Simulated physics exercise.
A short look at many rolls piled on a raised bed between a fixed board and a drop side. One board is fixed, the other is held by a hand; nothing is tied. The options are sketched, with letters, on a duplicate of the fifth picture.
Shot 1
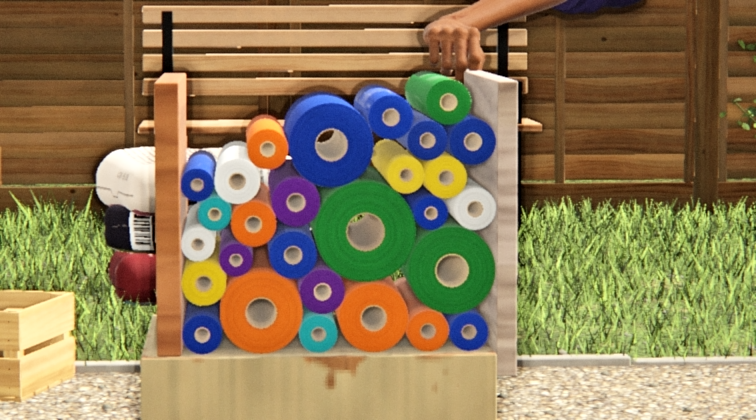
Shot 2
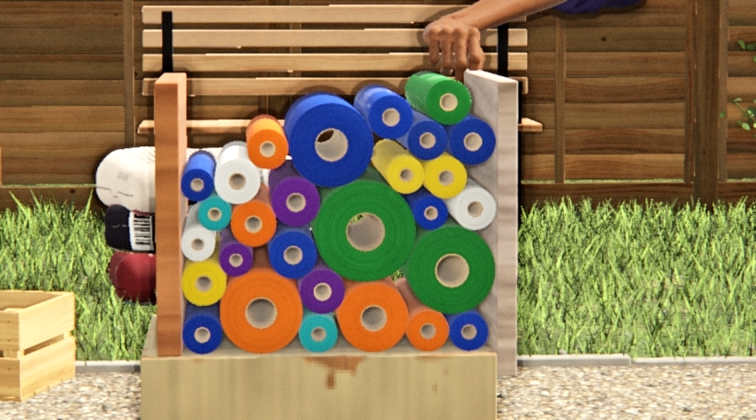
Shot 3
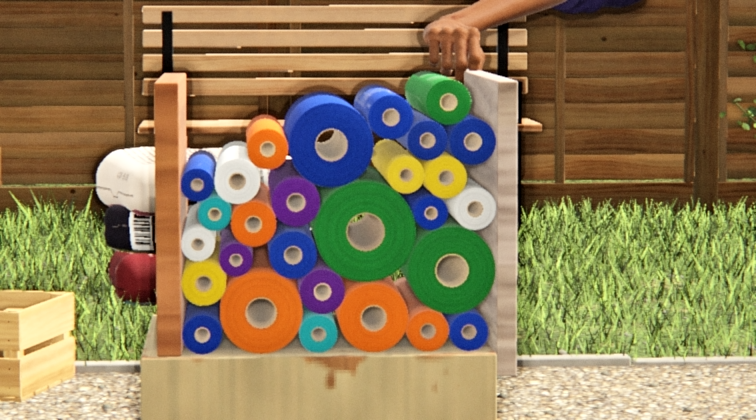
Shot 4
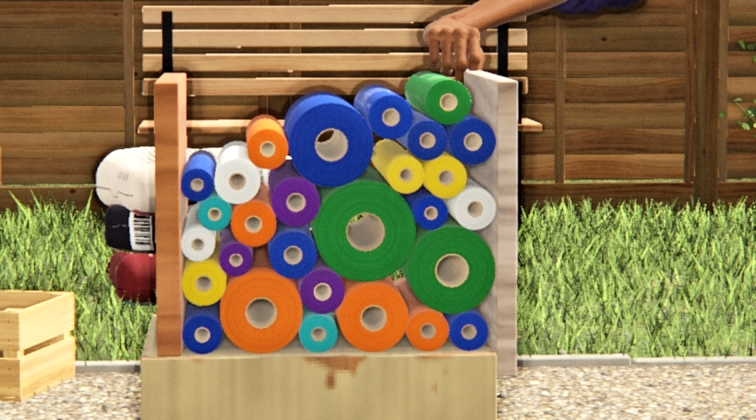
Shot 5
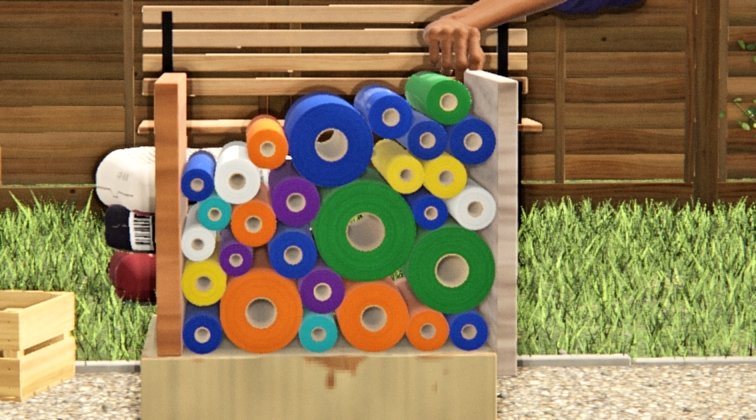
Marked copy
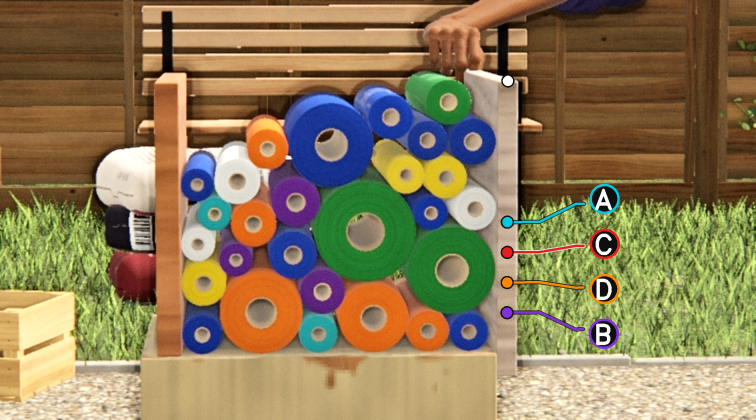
Colourful rolls sitting stacked between two upright boards, a hand resting at the top of the right board, nothing visibly moving.
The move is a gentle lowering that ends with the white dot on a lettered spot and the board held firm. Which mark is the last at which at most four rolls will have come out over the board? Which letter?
A is the limit.
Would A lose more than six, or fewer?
Fewer than six.
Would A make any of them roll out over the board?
At A: Yes.
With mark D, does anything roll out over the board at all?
Yes, at D.
On the marked copy, A at (508, 222); B at (508, 312); C at (508, 252); D at (508, 283); the white dot at (508, 81).
Taking A. A third of the way, top of the board (497, 147).
Two thirds of the way, top of the board (496, 220).
When it is over, top of the board (496, 221), two out over the board.
As for the rest, B more than four out over the board; C five out over the board; D five out over the board.
